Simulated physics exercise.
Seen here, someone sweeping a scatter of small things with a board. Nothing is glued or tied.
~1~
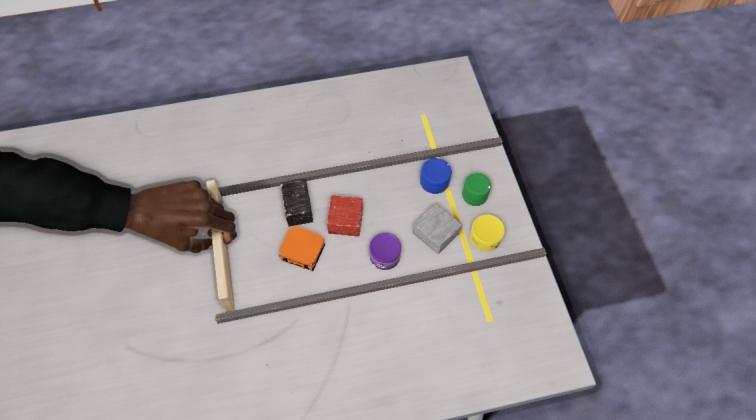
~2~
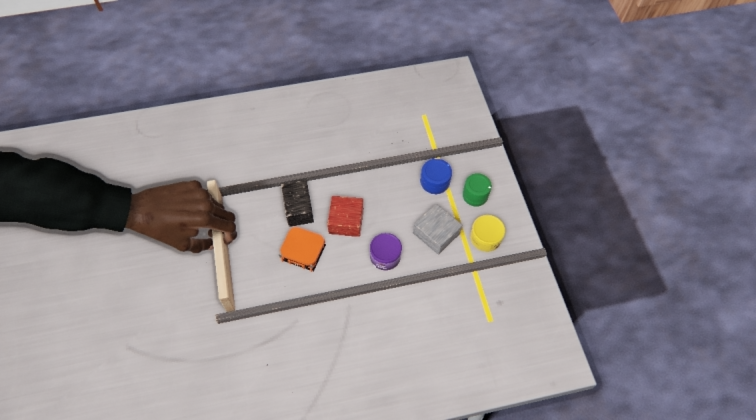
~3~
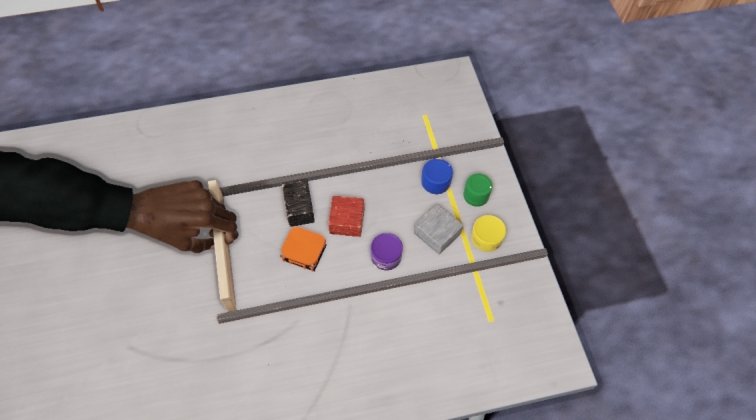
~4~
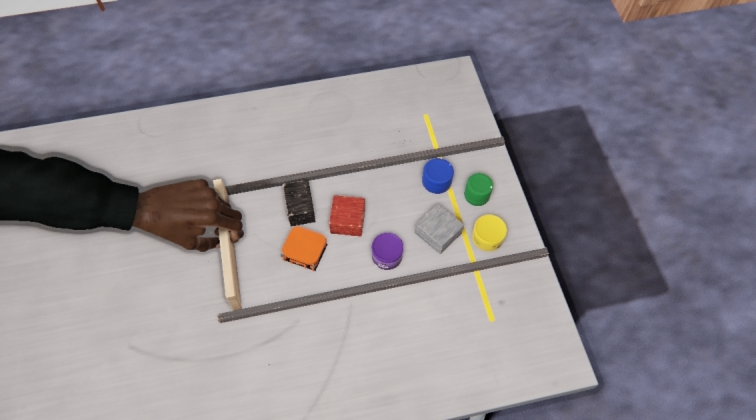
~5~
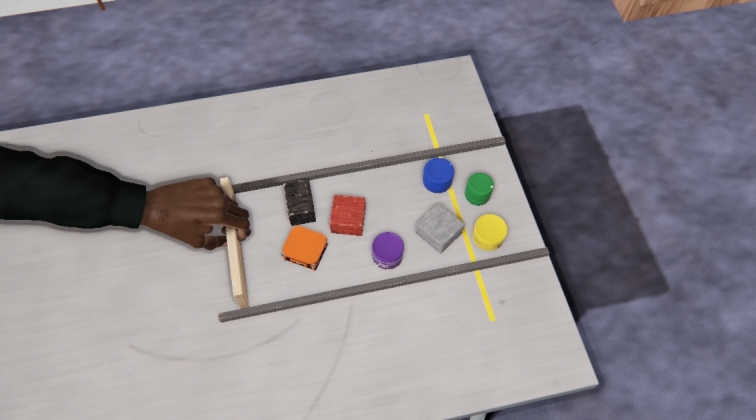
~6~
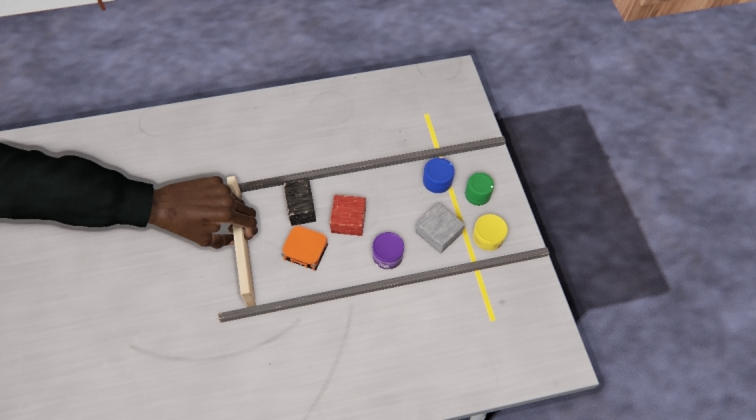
On a pale table, a hand slides a board slightly right toward scattered blocks and lids.
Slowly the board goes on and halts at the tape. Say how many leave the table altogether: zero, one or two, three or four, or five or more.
In the end the number that fall off is one or two.
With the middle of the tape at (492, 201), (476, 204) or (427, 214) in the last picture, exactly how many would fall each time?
Try by try, 5, 3 and 0.
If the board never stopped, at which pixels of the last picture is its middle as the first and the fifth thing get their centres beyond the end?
Its middle is around (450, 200) and later (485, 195).
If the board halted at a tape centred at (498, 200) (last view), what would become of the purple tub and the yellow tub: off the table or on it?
The purple tub stays on; the yellow tub tumbles off.
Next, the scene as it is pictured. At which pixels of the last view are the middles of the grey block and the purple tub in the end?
Near (522, 212) and (486, 243).
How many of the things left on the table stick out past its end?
That would be 2.
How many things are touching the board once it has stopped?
It touches 3.
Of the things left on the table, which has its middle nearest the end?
Foremost is the green lid.
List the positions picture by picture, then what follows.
In the first picture, green lid (476, 190); yellow tub (487, 233); blue lid (436, 176); board (220, 244); tape (454, 209).
In the second picture, yellow tub (487, 233); purple tub (386, 252).
In the third picture, blue lid (437, 177); board (222, 245).
In the fourth picture, green lid (479, 190); orange case (305, 249).
In the fifth picture, yellow tub (490, 233); black block (300, 203).
In the sixth picture, green lid (479, 189); yellow tub (490, 233); blue lid (438, 176); board (241, 240); tape (457, 208).
Soon after, none off yet; green lid at rest near (479, 189); yellow tub at rest near (490, 233); blue lid at rest near (438, 176).
Then, none off yet; green lid moving near (487, 189); yellow tub moved about its own width near (516, 237); blue lid moved a little near (449, 164).
At rest, the number that fall off is one or two; fallen, yellow tub.
